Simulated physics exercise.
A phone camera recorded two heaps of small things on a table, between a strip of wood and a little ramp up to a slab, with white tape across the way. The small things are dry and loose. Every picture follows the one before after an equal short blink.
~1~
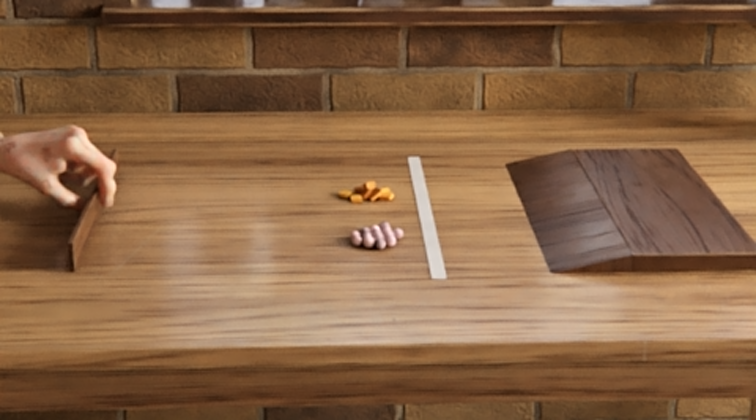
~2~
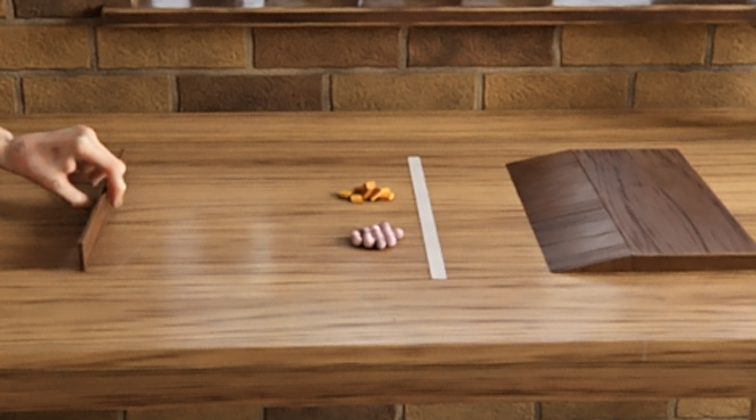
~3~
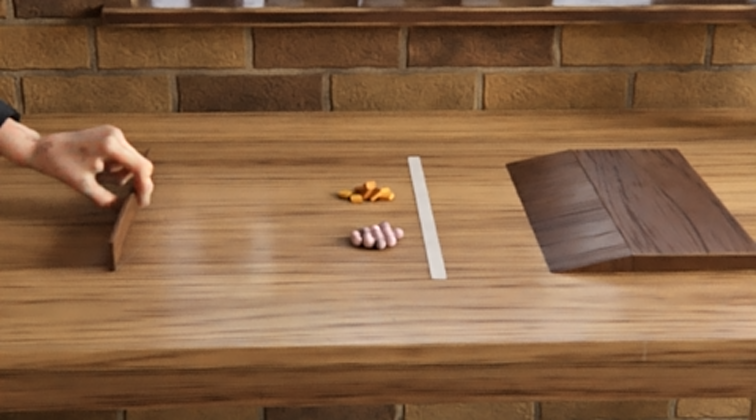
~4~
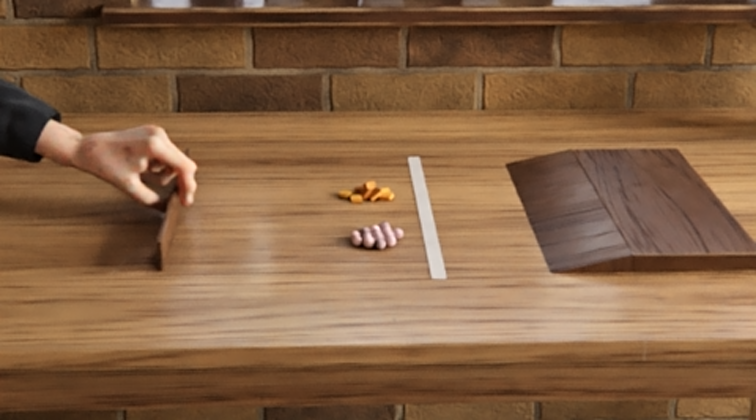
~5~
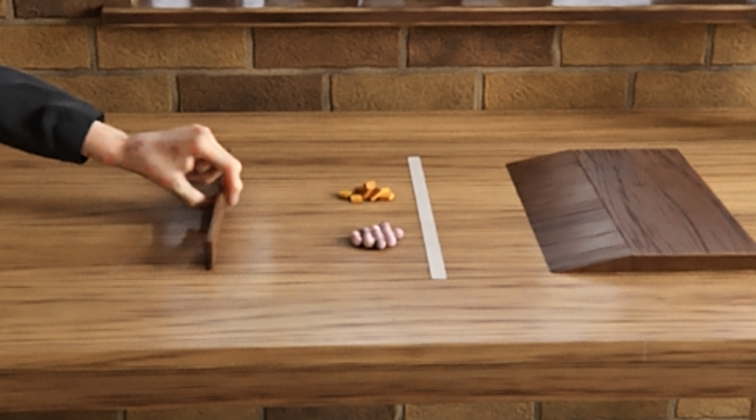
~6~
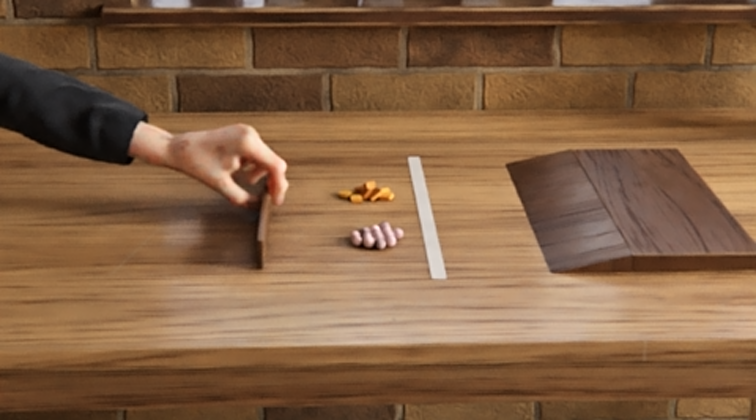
On a wooden table before a brick wall, a hand slides an upright strip of wood rightward from the left, nearing two small heaps, orange and pale pink, that lie still beside white tape, with a dark ramp at right.
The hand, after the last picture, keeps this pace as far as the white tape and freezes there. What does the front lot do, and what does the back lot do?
For the front lot, it gets at least part up; for the Back lot, it fails to get up.
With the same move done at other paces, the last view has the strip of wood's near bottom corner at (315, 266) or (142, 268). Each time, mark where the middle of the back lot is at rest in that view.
I'd put it around (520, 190) on the first run and around (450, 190) on the second.
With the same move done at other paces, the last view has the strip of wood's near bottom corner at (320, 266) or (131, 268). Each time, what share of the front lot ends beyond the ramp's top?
100 per cent, then 0 per cent.
Then, 0.12 s past the last view, strip of wood still moving, near (359, 188); front lot all short of the ramp; back lot all short of the ramp.
Then, 0.27 s past the last view, strip of wood stopped at the white tape; front lot all short of the ramp; back lot all short of the ramp.
Then, 0.55 s past the last view, strip of wood stopped at the white tape; front lot about a quarter past the top, most on the ramp; back lot a small part on the ramp, most short of the ramp.
Finally, strip of wood stopped at the white tape; front lot most past the top, about a quarter short of the ramp; back lot none past the top, a small part on the ramp, most short of the ramp.
